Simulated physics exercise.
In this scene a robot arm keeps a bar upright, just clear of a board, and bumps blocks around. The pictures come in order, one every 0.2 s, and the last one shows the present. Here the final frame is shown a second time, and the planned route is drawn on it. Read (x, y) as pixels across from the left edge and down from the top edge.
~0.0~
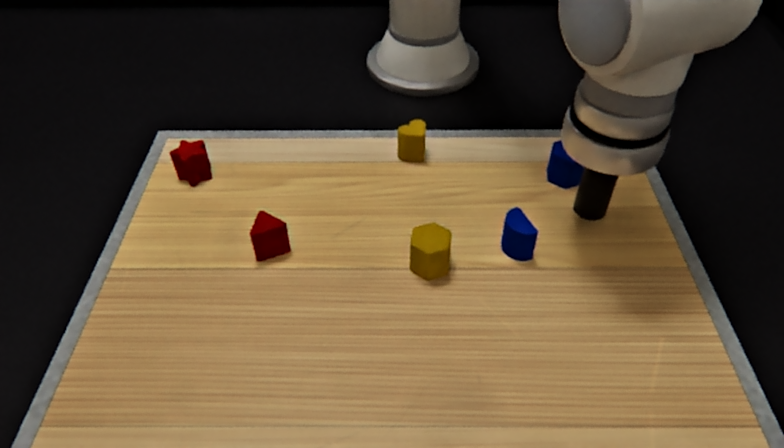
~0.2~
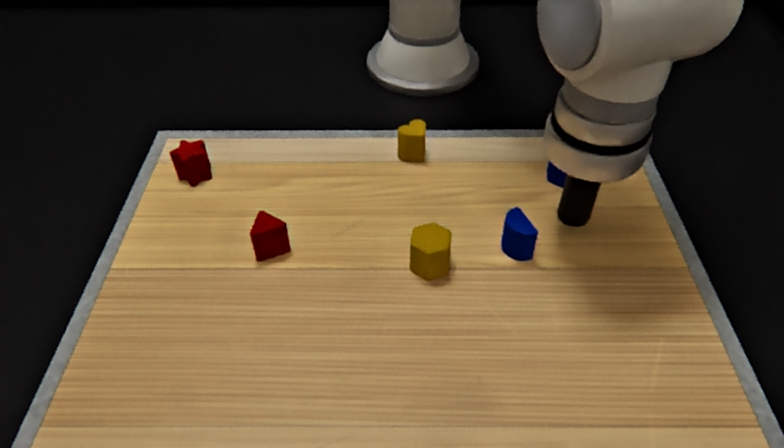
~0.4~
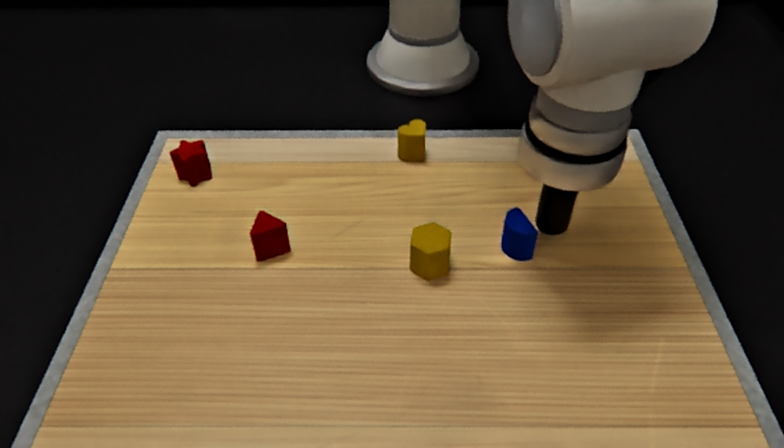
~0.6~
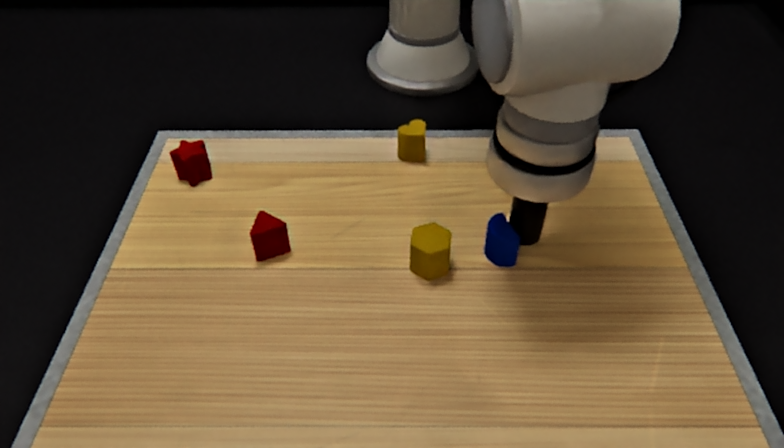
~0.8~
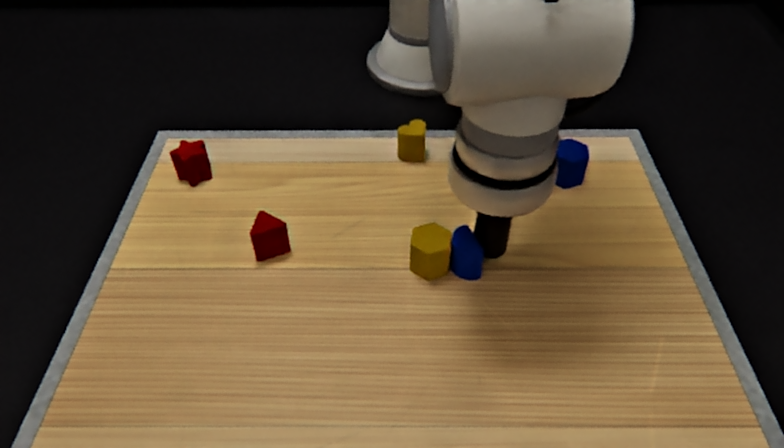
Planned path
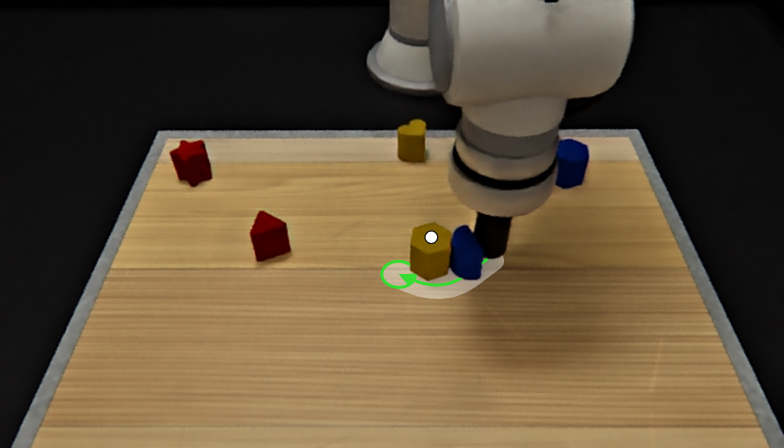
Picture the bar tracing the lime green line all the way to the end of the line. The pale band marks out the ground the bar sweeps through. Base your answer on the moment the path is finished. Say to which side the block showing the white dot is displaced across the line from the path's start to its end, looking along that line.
Picture yourself facing from the start of the path to its end: The block showing the white dot moves off to your right.
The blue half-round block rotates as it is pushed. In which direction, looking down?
The block turns counter-clockwise.
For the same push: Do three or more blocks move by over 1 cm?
No, it doesn't check out.
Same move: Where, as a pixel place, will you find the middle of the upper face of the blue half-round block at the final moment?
The answer is (382, 265).
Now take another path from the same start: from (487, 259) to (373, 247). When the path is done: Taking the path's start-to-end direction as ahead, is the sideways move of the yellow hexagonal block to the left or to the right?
The answer is left.
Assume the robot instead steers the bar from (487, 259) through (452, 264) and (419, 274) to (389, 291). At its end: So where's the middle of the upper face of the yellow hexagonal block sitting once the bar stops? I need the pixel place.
At pixel (345, 241).
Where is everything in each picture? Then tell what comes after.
Bar tip (589, 210); block tops, yellow hexagonal block (431, 237); blue half-round block (520, 221), in the first picture.
Bar (573, 216); blocks unchanged, in the second picture.
Bar (551, 224); blocks unchanged, in the third picture.
Bar (523, 234); blue half-round block (503, 227), in the fourth picture.
Bar (489, 247); yellow hexagonal block (431, 237); blue half-round block (467, 240), in the fifth picture.
Path on the board, from (487, 259) through (463, 277) and (431, 285) to (399, 274); the dot is on the yellow hexagonal block.
What follows on the original path. Halfway along, bar (448, 272); yellow hexagonal block (396, 239), turned 50° clockwise; blue half-round block (419, 261), turned 30° clockwise.
At the end, bar (399, 262); yellow hexagonal block (365, 232), turned 110° clockwise; blue half-round block (382, 265), turned 30° anticlockwise.
